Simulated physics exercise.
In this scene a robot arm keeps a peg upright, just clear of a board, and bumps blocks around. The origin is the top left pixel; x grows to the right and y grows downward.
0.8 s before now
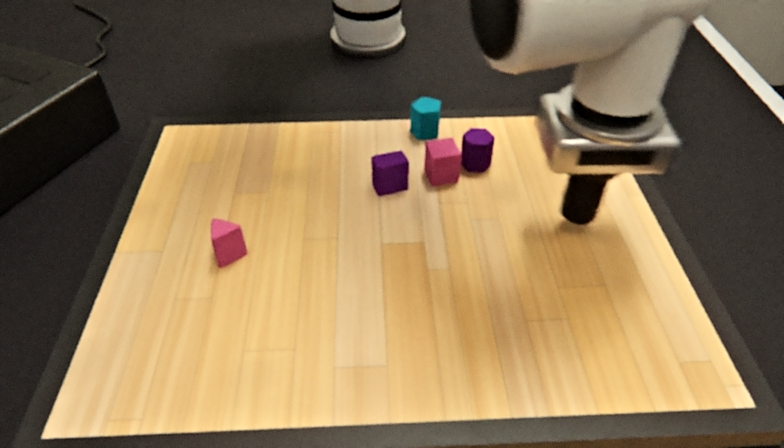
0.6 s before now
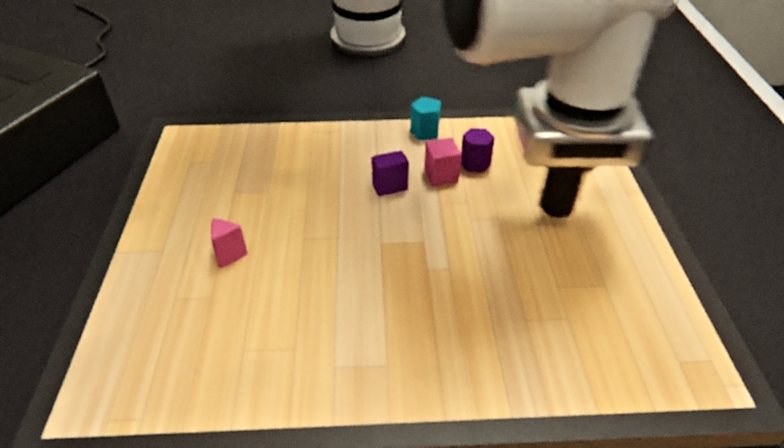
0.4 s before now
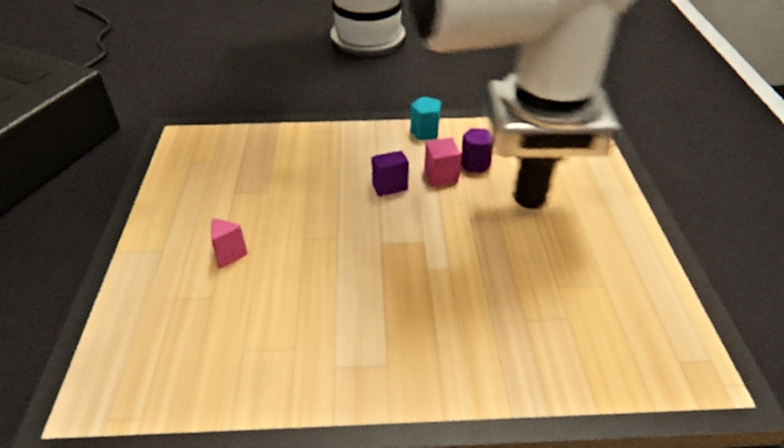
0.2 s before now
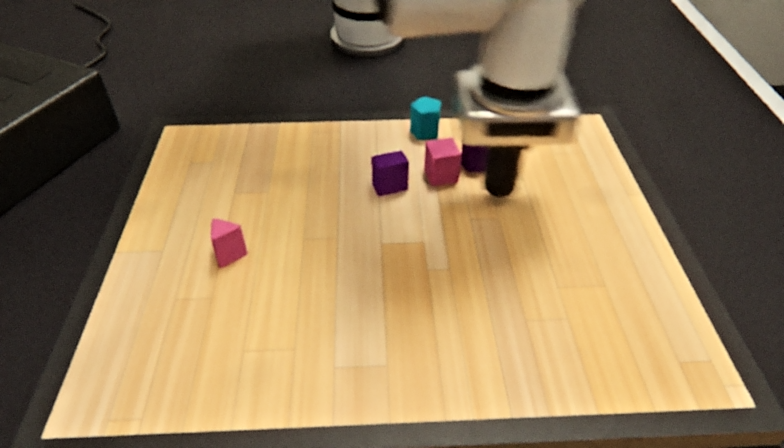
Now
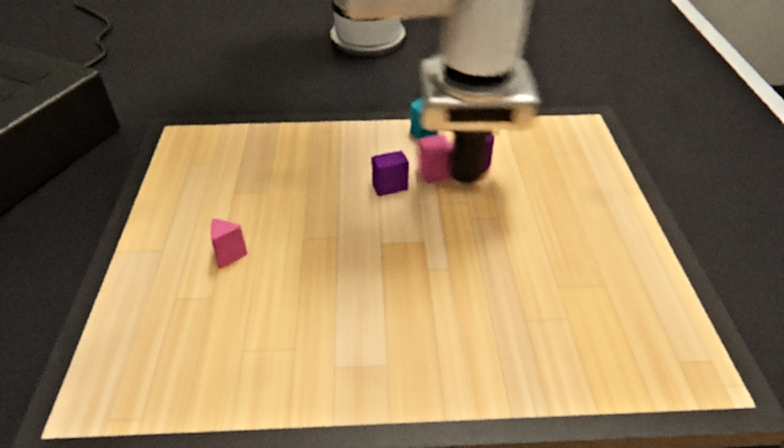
A white robot arm with a dark peg sweeps left and slightly away across a pale wooden board on a black table, seen from above by a still camera. Near the far edge sit a teal block, two purple blocks and a pink block between them, with another pink block alone at left. The peg passes in front of the right purple block and nudges the neighbouring pink one slightly left.
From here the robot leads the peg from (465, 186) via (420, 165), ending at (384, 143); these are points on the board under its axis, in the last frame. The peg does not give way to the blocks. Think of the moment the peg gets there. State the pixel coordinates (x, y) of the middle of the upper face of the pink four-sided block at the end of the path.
I expect it at (364, 103).
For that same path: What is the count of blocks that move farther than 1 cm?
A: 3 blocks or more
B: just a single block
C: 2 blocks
Answer: B.
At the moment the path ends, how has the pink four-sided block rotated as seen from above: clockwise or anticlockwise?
Seen from overhead, it turns anticlockwise.
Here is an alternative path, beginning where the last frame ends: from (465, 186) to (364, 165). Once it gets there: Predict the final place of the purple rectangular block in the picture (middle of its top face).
Its top centre lands on (369, 161).
The first path, step by step. One third of the way, peg (435, 160); pink four-sided block (414, 131), turned 20° anticlockwise.
Two thirds of the way, peg (408, 145); pink four-sided block (388, 116), turned 20° anticlockwise.
At the end, peg (384, 131); pink four-sided block (364, 103), turned 20° anticlockwise; purple hexagonal block in place.
